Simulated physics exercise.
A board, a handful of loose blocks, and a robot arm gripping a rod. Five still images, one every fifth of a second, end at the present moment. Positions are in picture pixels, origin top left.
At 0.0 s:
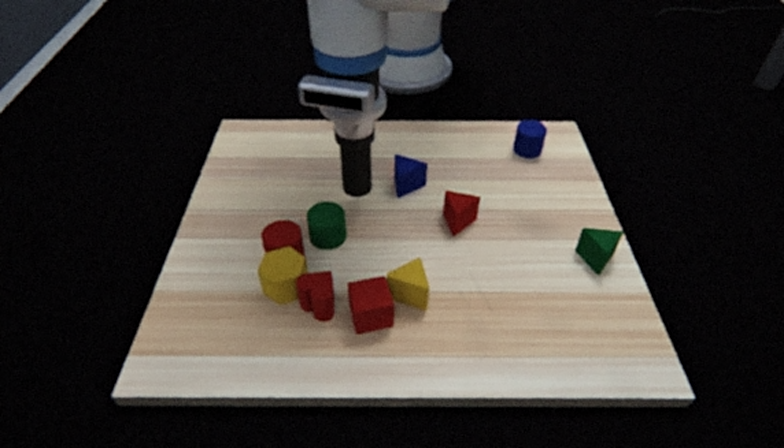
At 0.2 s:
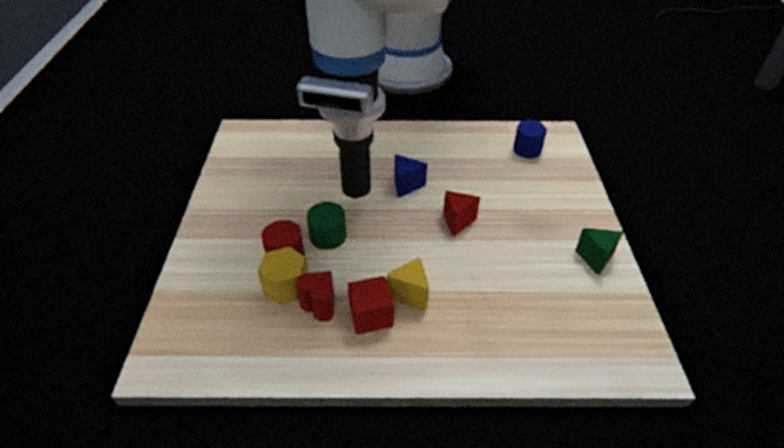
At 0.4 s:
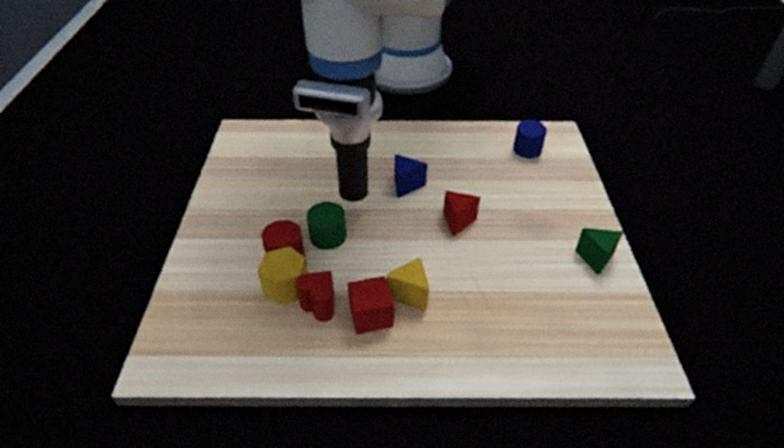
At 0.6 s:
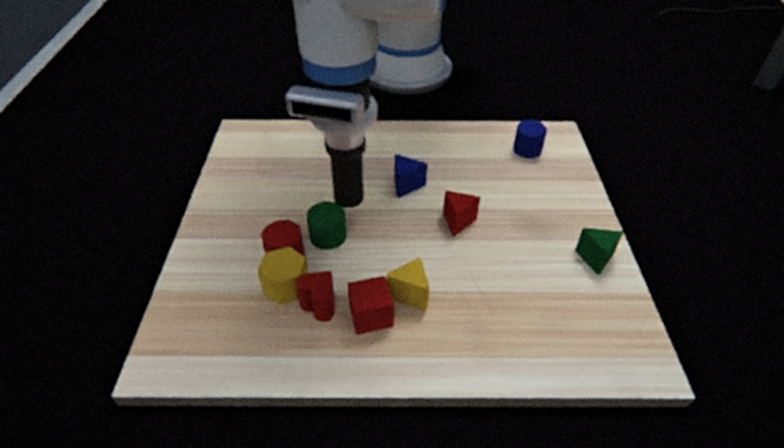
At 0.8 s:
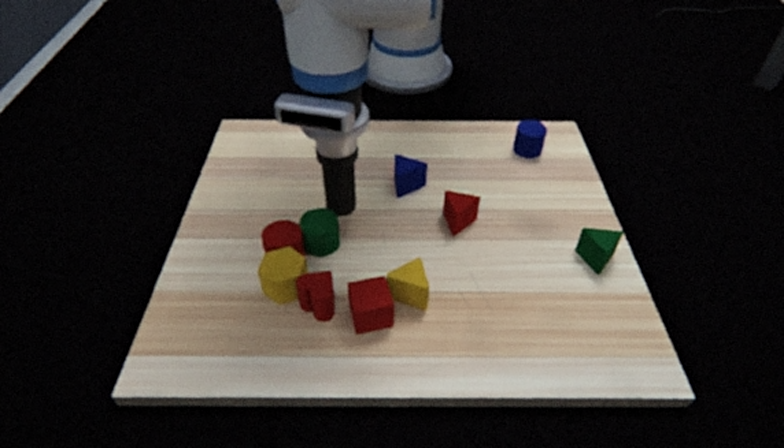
Robot arm lowering a dark rod toward the viewer and slightly left, nudging a green cylinder among colourful blocks on a wooden board.
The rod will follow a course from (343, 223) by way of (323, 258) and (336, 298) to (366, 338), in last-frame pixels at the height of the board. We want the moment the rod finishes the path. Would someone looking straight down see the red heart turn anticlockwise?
My answer is no.
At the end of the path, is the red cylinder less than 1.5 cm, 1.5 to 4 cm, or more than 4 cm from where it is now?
Distance: 1.5 to 4 cm.
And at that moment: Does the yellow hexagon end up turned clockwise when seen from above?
Going by the path, no.
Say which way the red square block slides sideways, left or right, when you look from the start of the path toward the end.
Slides left.
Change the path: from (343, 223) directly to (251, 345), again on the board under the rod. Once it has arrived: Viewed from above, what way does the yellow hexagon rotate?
From the top, the block rotates counterclockwise.
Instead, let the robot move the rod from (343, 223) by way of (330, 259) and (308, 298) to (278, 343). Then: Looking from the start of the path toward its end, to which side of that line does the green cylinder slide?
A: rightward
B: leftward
My pick is A.
The first path, step by step. One third of the way, rod (321, 242); red cylinder (250, 241); yellow hexagon (263, 282), turned 30° anticlockwise; green cylinder (287, 251).
Two thirds of the way, rod (334, 282); red cylinder (250, 241); yellow hexagon (258, 287), turned 30° anticlockwise; red heart (317, 300), turned 40° clockwise; green cylinder (282, 256).
At the end, rod (365, 322); red cylinder (250, 241); yellow hexagon (258, 287), turned 30° anticlockwise; red heart (316, 309), turned 60° clockwise; green cylinder (282, 256); red square block (407, 312), turned 60° anticlockwise.
